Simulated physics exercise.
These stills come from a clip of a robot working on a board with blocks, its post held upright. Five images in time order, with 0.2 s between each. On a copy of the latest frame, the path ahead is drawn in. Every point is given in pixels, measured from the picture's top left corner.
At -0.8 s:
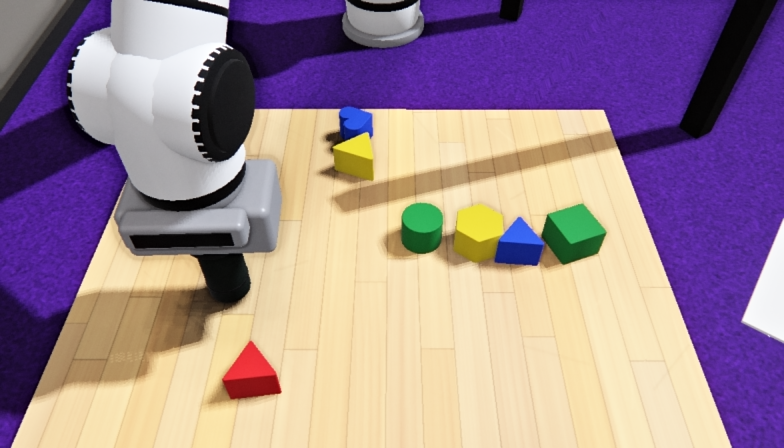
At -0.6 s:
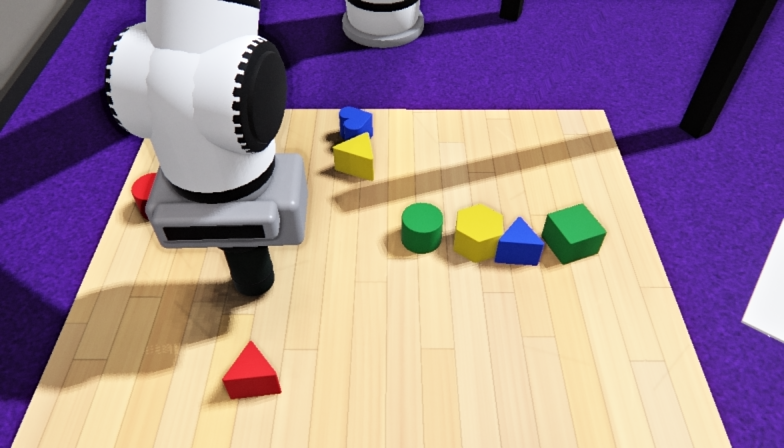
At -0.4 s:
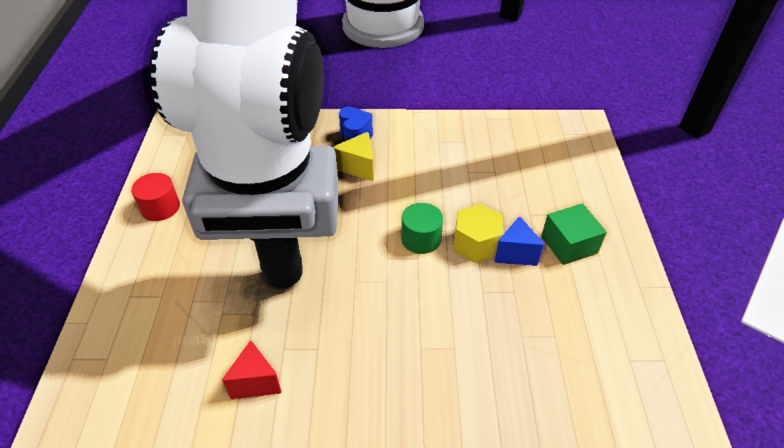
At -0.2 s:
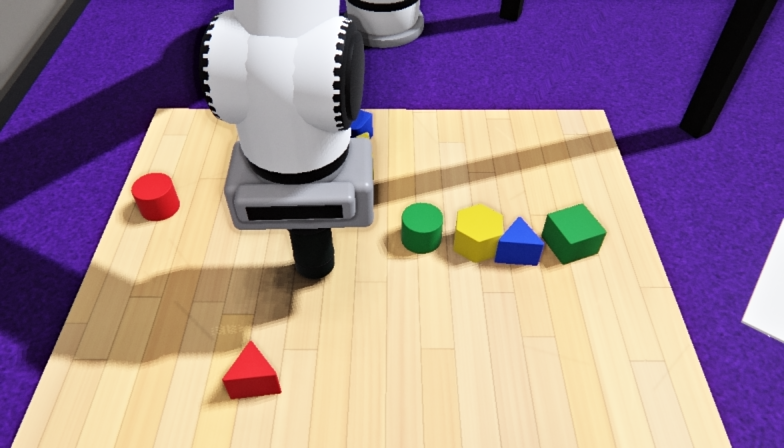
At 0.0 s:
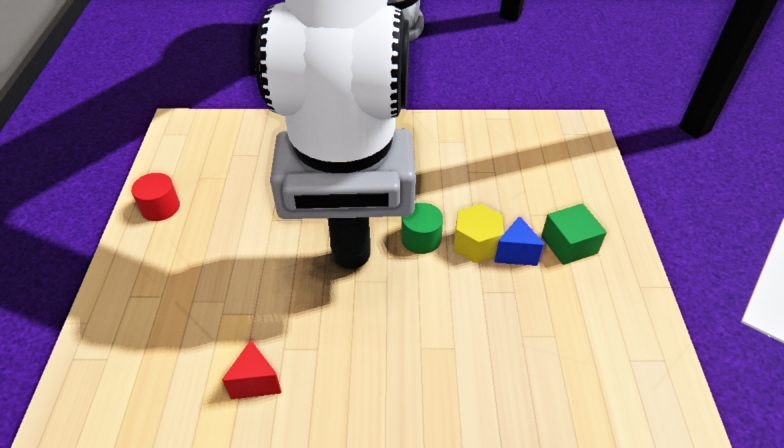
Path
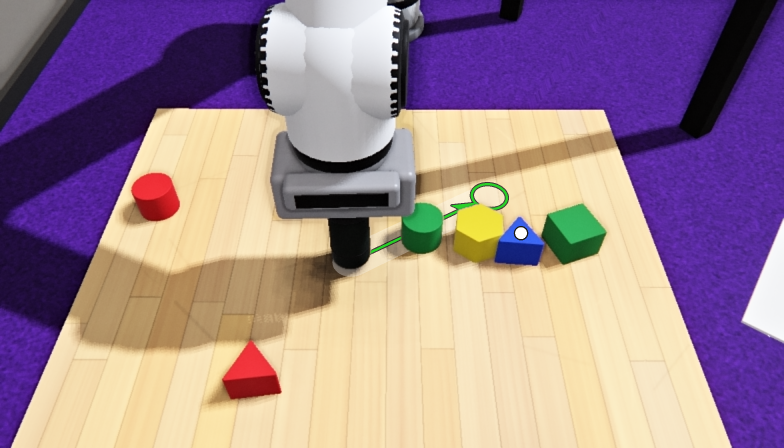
On a light wooden board set over a purple floor, a white robot arm with a black post starts at the left among scattered coloured blocks. It glides steadily right and slightly away, uncovering a red cylinder and then covering the blue and yellow blocks at the back, while the blocks stay still.
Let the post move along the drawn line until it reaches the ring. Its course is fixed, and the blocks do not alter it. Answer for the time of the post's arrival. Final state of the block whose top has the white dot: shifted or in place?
By the time the path is finished, it has moved at least a centimetre.
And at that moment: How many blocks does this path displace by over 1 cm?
Three or more move.
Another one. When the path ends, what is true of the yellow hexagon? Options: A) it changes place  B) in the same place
The answer is A.
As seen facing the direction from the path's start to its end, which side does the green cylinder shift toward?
The right-hand side.
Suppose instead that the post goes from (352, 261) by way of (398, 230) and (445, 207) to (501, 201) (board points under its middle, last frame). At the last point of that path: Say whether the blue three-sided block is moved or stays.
At the end, its place is different.
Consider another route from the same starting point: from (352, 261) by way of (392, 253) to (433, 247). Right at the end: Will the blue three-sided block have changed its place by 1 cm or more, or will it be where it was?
Same place.
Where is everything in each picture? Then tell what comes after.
Post's lower end at (231, 288); green cylinder at (423, 217); yellow hexagon at (480, 222); blue three-sided block at (521, 233); green square block at (577, 223), in the first frame.
Post at (255, 281); blocks still, in the second frame.
Post at (283, 273); blocks still, in the third frame.
Post at (316, 265); blocks still, in the fourth frame.
Post at (351, 255); green cylinder at (423, 217); yellow hexagon at (480, 222); blue three-sided block at (521, 233); green square block at (577, 223), in the fifth frame.
Drawn move, in a line from (352, 261) to (489, 196); the dot is on the blue three-sided block.
The first path, step by step. One third of the way, post at (402, 231); green cylinder at (441, 210); yellow hexagon at (484, 221).
Two thirds of the way, post at (447, 210); green cylinder at (486, 189); yellow hexagon at (505, 221), turned 40° clockwise; blue three-sided block at (534, 241).
At the end, post at (490, 190); green cylinder at (531, 182); yellow hexagon at (505, 221), turned 40° clockwise; blue three-sided block at (534, 241); green square block still.
